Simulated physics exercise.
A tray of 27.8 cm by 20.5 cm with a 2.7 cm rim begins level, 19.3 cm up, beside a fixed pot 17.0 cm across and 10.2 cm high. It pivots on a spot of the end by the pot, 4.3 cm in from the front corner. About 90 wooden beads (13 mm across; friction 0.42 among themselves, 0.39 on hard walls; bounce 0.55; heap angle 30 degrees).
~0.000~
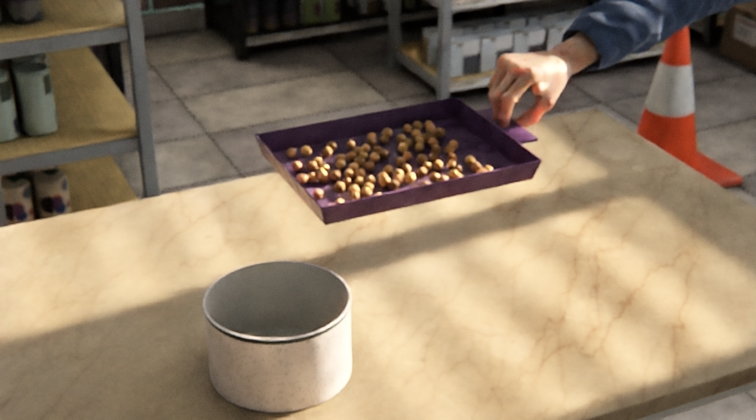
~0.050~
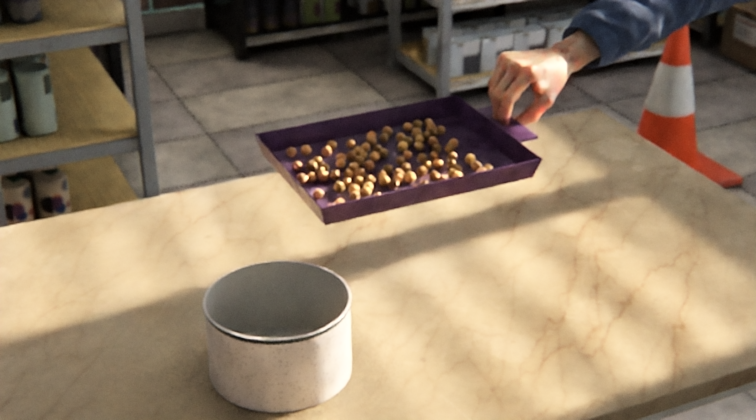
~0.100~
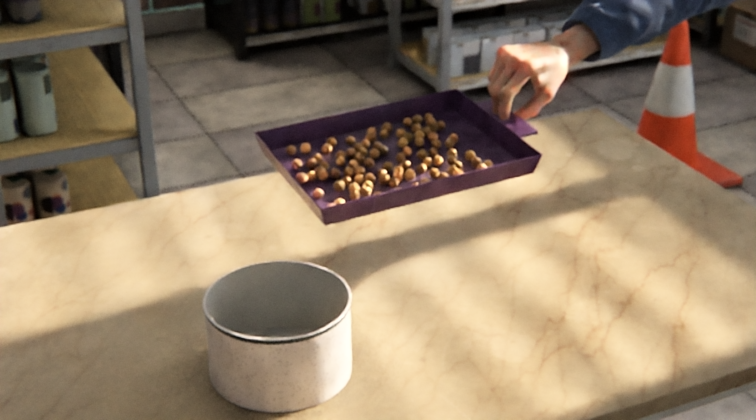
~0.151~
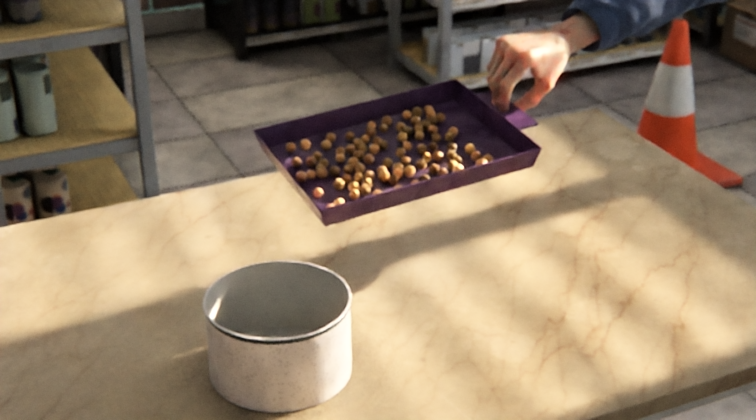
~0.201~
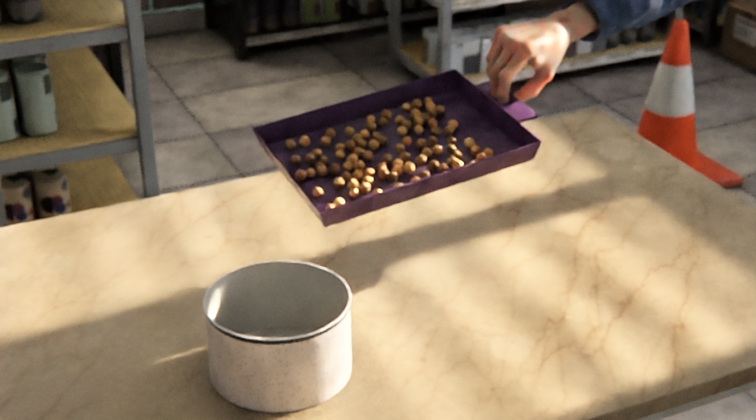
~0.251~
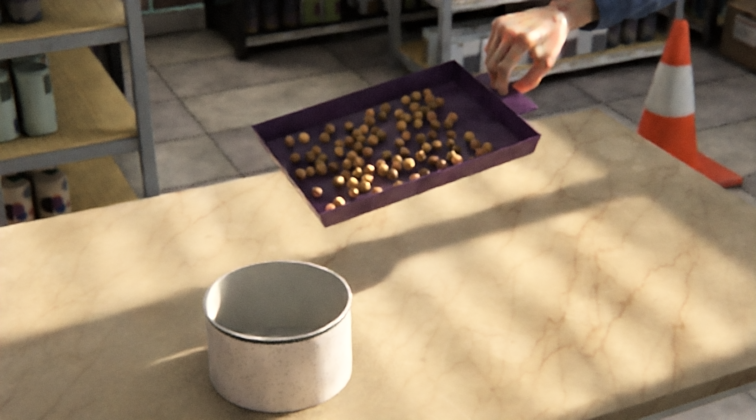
A hand in a blue sleeve, at the upper right, grips the tab of a shallow purple tray of small tan wooden beads above a pale, veined tabletop, seen from slightly above. A whitish round pot stands empty at the lower left, with shelves and an orange-and-white traffic cone behind. The hand gradually raises the tray's far right side, tilting it toward the near left, while the beads barely shift and the view stays still.
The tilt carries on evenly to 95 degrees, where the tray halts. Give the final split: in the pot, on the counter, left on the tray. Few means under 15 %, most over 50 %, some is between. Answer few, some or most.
Pot: Most, counter: Few, tray: Few.
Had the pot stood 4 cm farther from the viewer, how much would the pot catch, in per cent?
It would be near 65 per cent.
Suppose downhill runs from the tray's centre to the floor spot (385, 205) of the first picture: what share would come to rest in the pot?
About 75 per cent.
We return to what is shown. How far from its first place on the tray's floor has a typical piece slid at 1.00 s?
Some 8 cm.
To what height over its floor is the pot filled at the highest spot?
Some 2.5 cm.
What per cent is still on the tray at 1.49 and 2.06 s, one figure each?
In turn: 100, 5.
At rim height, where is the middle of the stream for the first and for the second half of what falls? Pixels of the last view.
At about (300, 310), then at (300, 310).
Then, at 1.00 s, tilt 50 degrees; the tray holds 100 %, the pot 0 %.
After 1.49 s, tilt 76 degrees; the tray holds 100 %, the pot 0 %.
After 2.06 s, tilt 95 degrees; the tray holds 5 %, the pot 85 %.
At rest (2.9 s), pot 95 %, counter 5 %, tray 0 %.
